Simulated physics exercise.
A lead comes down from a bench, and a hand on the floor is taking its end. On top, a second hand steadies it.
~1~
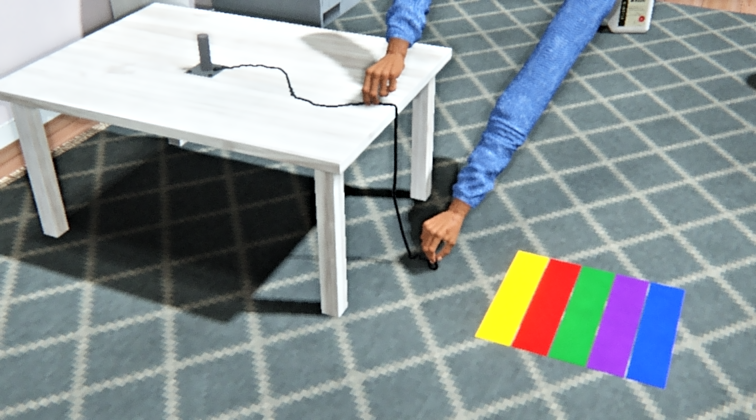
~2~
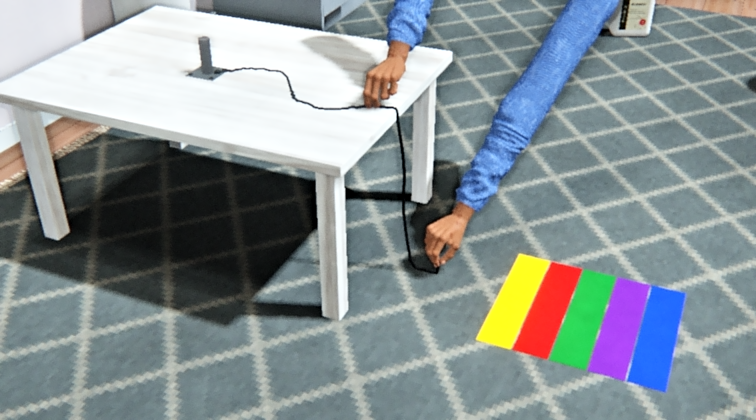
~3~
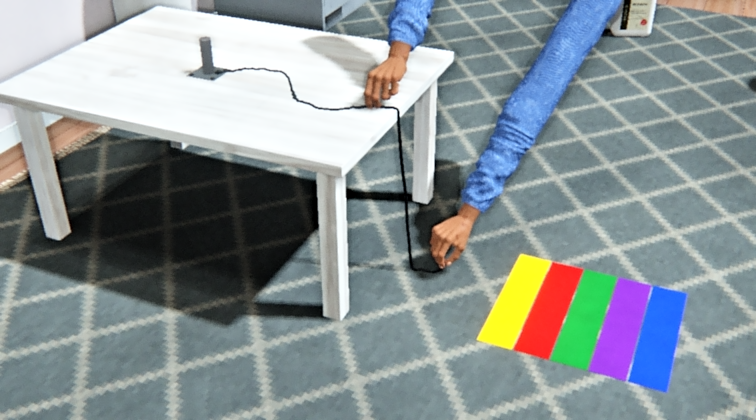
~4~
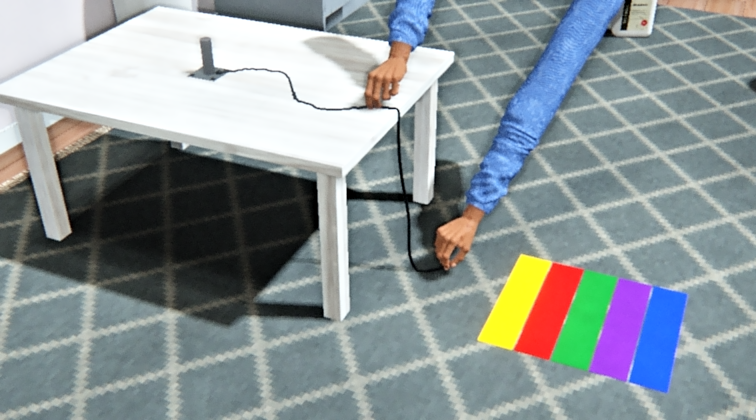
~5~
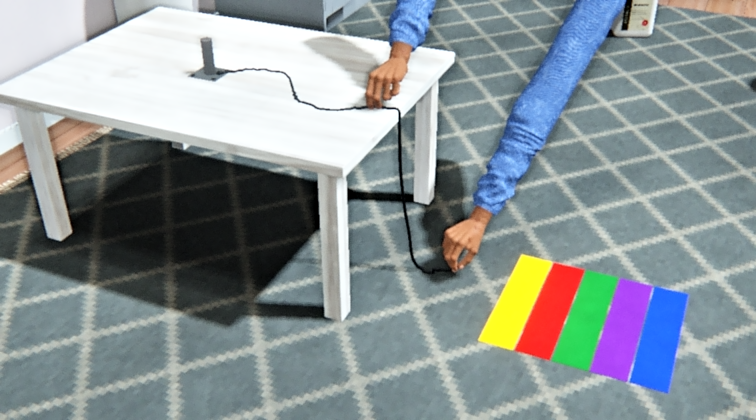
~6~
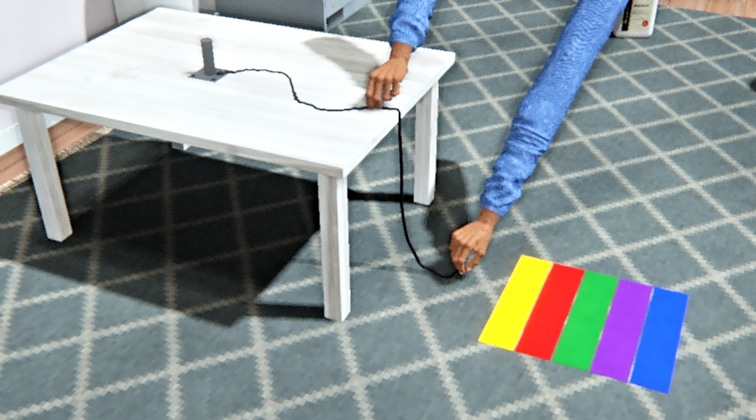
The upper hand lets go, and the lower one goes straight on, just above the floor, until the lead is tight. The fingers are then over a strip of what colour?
A purple strip.
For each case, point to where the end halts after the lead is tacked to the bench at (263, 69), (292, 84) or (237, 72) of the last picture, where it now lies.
Approximately (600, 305), (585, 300) and (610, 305) respectively.
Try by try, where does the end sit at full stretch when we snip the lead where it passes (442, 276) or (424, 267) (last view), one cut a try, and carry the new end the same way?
(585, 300) and (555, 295).
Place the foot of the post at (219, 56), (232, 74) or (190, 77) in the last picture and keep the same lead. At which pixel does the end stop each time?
The first try gives (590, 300), the second (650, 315) and the third (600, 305).
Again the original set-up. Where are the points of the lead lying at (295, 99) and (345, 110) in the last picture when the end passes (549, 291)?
To (345, 97) and (397, 115).
Early on, end near (549, 291); over red.
Midway, end near (596, 302); over green.
At the end of the slack, end near (623, 309); over purple. It gets as far as the purple strip.
